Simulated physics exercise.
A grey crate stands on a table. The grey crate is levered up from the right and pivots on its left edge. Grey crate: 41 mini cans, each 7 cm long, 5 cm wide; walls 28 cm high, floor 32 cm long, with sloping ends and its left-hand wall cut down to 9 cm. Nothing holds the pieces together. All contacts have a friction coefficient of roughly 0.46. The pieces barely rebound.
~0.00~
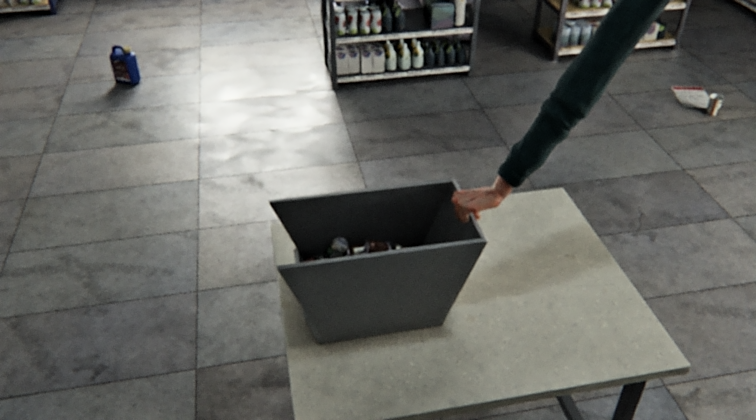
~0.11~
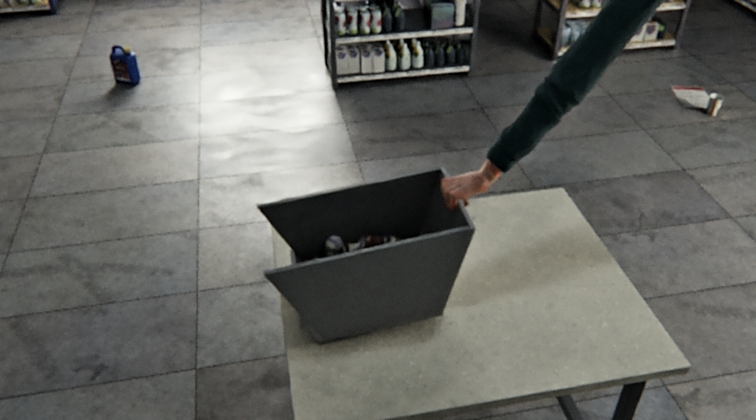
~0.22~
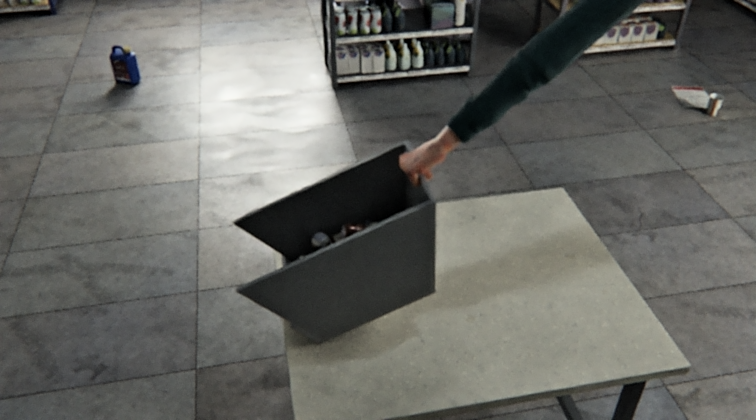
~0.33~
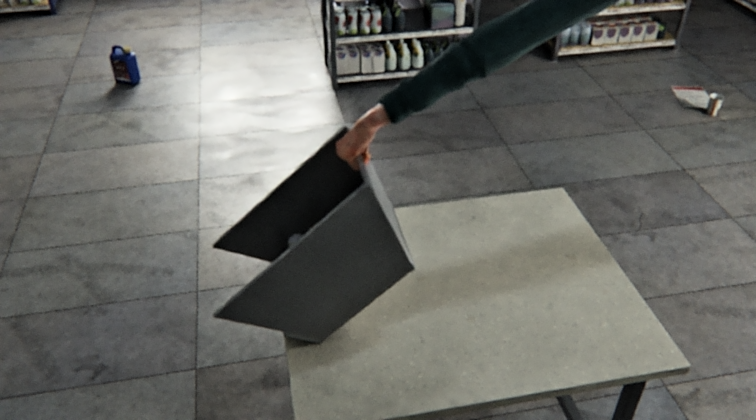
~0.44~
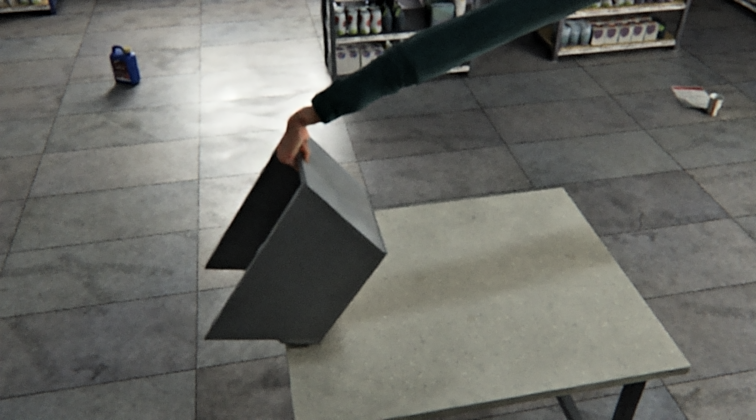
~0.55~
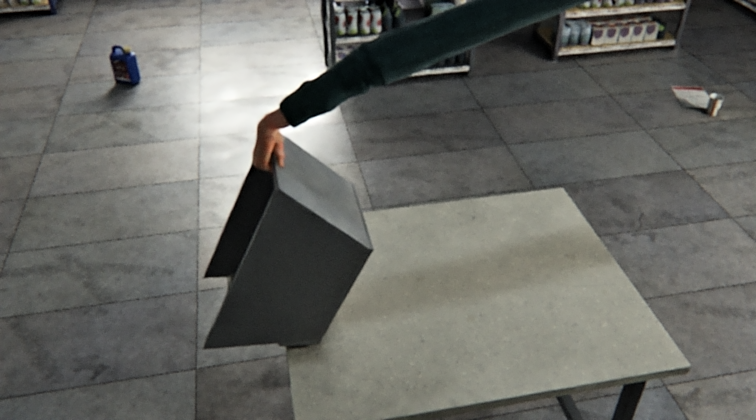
A grey crate with small items inside was levered up from its right side by a hand in a dark green sleeve, pivoting on its left edge at the table's end until it leaned steeply left.
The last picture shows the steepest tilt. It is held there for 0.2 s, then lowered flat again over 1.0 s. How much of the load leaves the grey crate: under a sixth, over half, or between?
Upwards of half of the mini cans leave the grey crate.
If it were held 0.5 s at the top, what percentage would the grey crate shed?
In that case grey crate 60 per cent.
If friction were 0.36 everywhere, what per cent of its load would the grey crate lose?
In that case grey crate 60 per cent.
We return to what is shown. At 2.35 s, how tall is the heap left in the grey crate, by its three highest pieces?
About 9 cm.
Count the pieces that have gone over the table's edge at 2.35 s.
Roughly 25.
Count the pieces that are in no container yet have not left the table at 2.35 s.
Some 0 pieces.
After 0.84 s, tilt 63°; grey crate 24 in, 17 out.
After 1.20 s, tilt 37°; grey crate 15 in, 26 out.
After 1.70 s, tilt 0°; grey crate 15 in, 26 out.
Final count (at 2.35 s), grey crate 15 in, 26 out. Asked share, 26 of 41, 63 per cent.
